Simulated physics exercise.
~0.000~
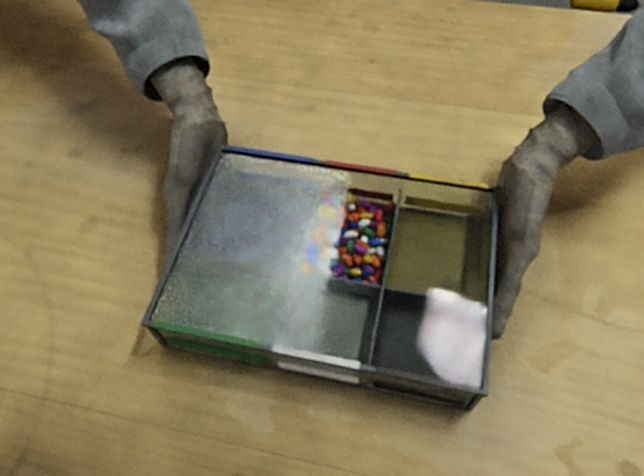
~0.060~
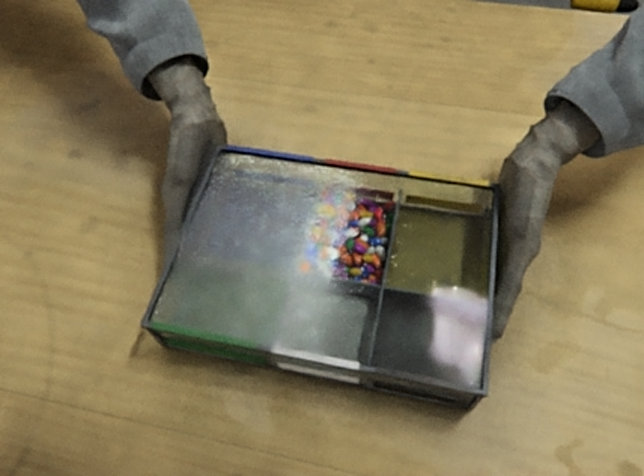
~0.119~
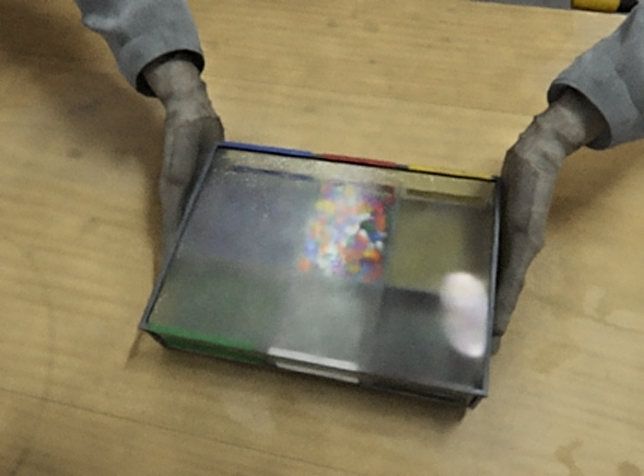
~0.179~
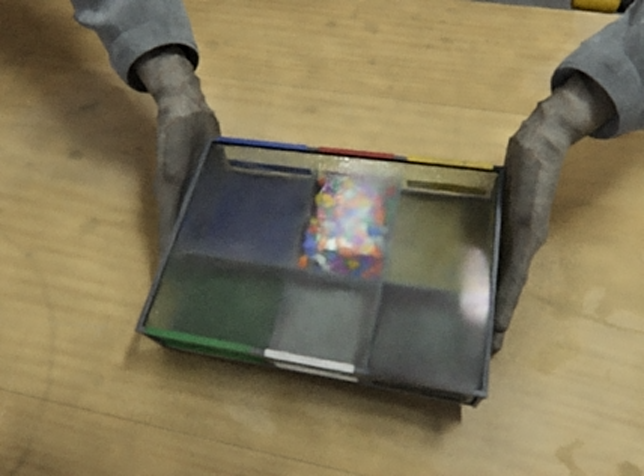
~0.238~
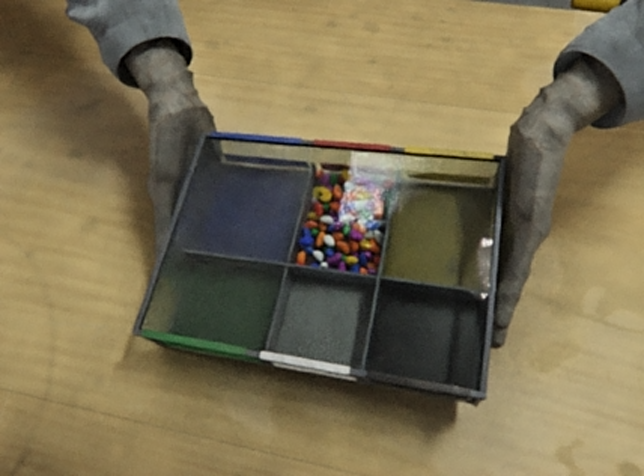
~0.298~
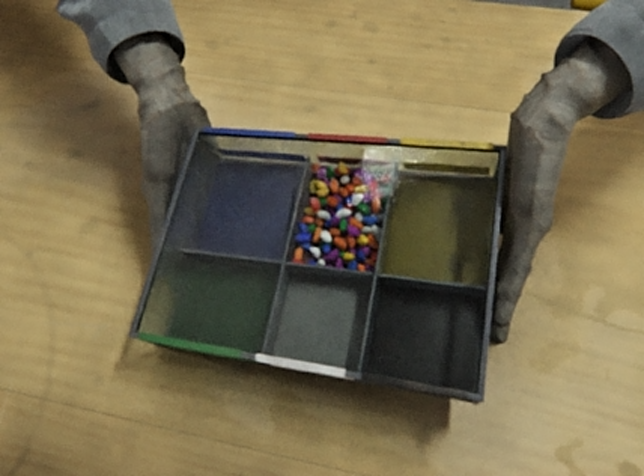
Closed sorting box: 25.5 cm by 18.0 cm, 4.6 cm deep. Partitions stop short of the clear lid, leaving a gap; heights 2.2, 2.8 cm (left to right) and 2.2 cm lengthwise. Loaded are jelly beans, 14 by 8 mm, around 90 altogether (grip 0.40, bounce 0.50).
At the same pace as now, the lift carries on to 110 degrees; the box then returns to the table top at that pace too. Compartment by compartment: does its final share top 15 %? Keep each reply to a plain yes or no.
Here goes: Red no; blue no; green yes; yellow no; white no; black no.
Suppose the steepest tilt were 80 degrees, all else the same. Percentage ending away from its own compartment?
Result: Some 65 %.
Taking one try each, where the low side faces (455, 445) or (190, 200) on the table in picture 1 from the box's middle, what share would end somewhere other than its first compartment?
Near 100 and 90 per cent, in that order.
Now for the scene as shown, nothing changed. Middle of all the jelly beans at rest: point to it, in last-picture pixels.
(213, 327) or so.
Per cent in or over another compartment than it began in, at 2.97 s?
I'd say around 100 per cent.
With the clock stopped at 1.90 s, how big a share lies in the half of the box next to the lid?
I'd say around 70 percent of the pieces.
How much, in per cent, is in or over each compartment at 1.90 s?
You'd find red at 5, blue at 0, green at 90, yellow at 0, white at 5 and black at 0 per cent.
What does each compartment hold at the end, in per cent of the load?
Red 0 / blue 0 / green 100 / yellow 0 / white 0 / black 0, all in percent.
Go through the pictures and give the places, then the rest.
In the first picture, box tilt 0 degrees, front corners at (148, 321) and (481, 390); red 100 %.
In the second picture, box tilt 1 degrees, front corners at (148, 322) and (482, 390).
In the third picture, box tilt 4 degrees, front corners at (145, 325) and (482, 390), lowest corner left front.
In the fourth picture, box tilt 7 degrees, front corners at (142, 328) and (481, 391), lowest corner left front.
In the fifth picture, box tilt 11 degrees, front corners at (139, 330) and (480, 393), lowest corner left front.
In the sixth picture, box tilt 14 degrees, front corners at (136, 333) and (478, 395), lowest corner left front; red 100 %. Its pace works out near 60 degrees a second.
After 1.90 s, tilt 110 degrees; red 5 %, green 90 %, white 5 %.
After 2.97 s, tilt 50 degrees; green 100 %.
Then, at 4.01 s, tilt 0 degrees; green 100 %.
At rest (4.8 s), red 0 %, blue 0 %, green 100 %, yellow 0 %, white 0 %, black 0 %.
